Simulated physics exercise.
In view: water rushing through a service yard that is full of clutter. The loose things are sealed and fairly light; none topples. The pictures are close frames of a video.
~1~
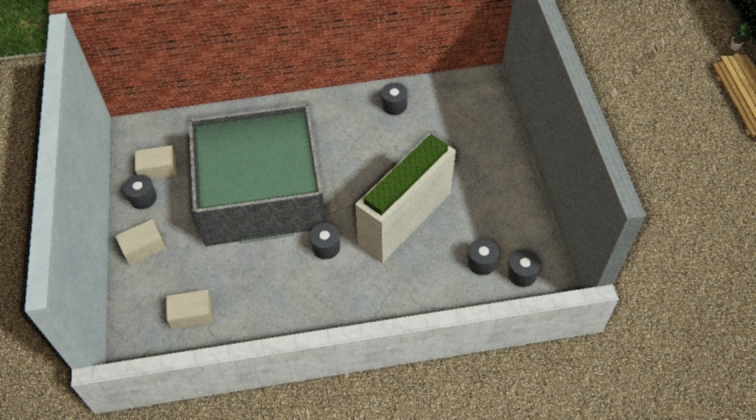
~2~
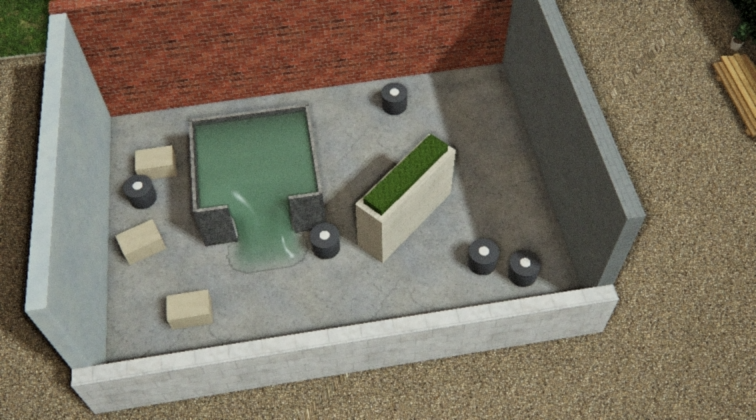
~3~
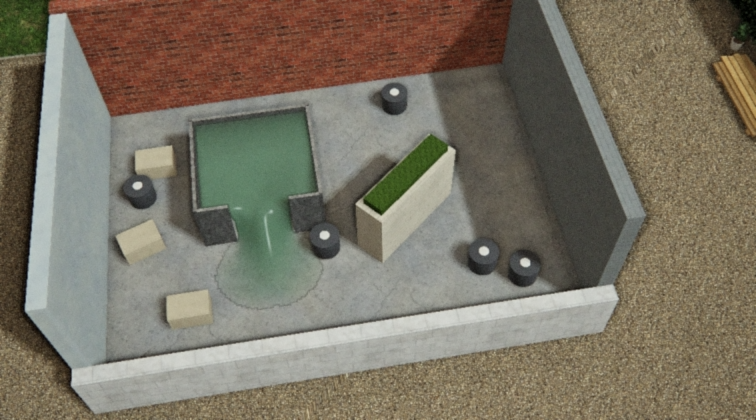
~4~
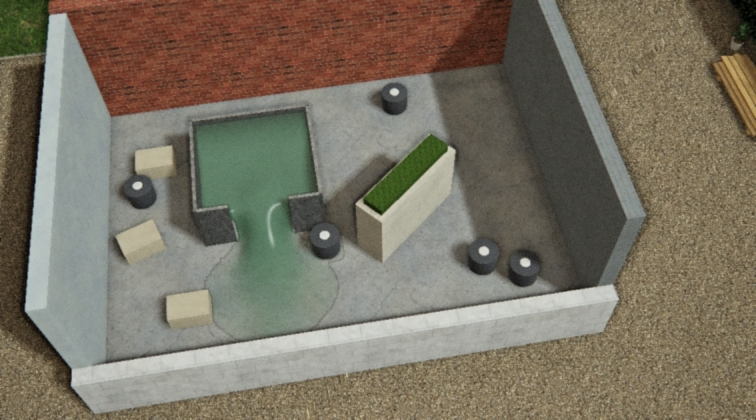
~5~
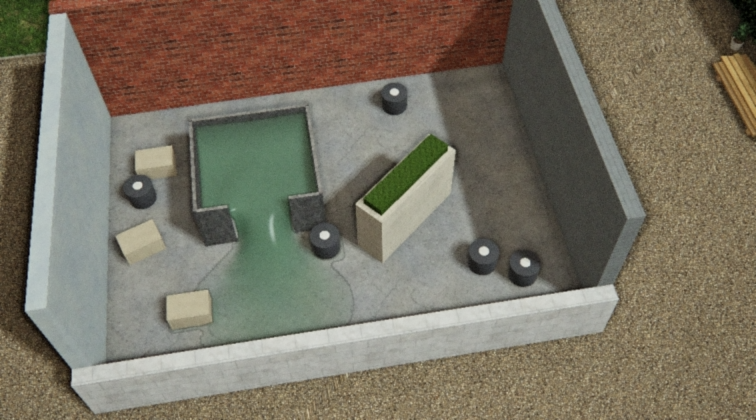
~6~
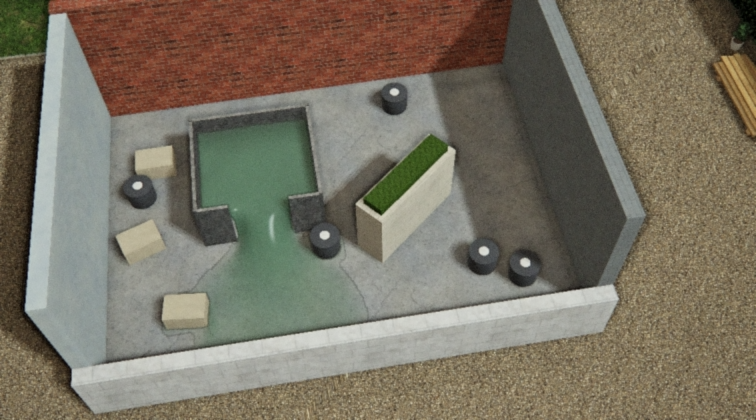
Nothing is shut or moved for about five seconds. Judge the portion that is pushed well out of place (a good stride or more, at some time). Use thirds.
It is two thirds or above.
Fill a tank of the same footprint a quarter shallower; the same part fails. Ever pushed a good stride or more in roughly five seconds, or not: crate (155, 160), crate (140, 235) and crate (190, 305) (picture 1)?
As listed: Swept aside, swept aside, shifted that much.
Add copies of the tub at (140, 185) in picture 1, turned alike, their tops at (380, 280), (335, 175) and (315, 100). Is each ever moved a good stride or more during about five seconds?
As listed: Pushed that far, never so far, not that far.
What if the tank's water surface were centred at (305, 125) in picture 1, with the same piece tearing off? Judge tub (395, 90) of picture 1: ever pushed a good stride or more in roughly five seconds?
Answer: No.
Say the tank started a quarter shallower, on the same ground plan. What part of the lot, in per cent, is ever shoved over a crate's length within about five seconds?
I make it 80 per cent.
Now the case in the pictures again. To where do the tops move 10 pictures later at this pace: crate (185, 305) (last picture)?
At about (126, 276).
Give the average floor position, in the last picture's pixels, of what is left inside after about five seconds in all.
Near (296, 131).
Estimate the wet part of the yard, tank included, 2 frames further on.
Some 25 per cent.
A moment on, 0 of 8 are well off their spots; 0 afloat.
Next, 1 of 8 are well off their spots; 0 afloat.
Later, 6 of 8 are well off their spots; 4 afloat.
In the end, 6 of 8 are well off their spots, and 6 have been at some point; 5 afloat.
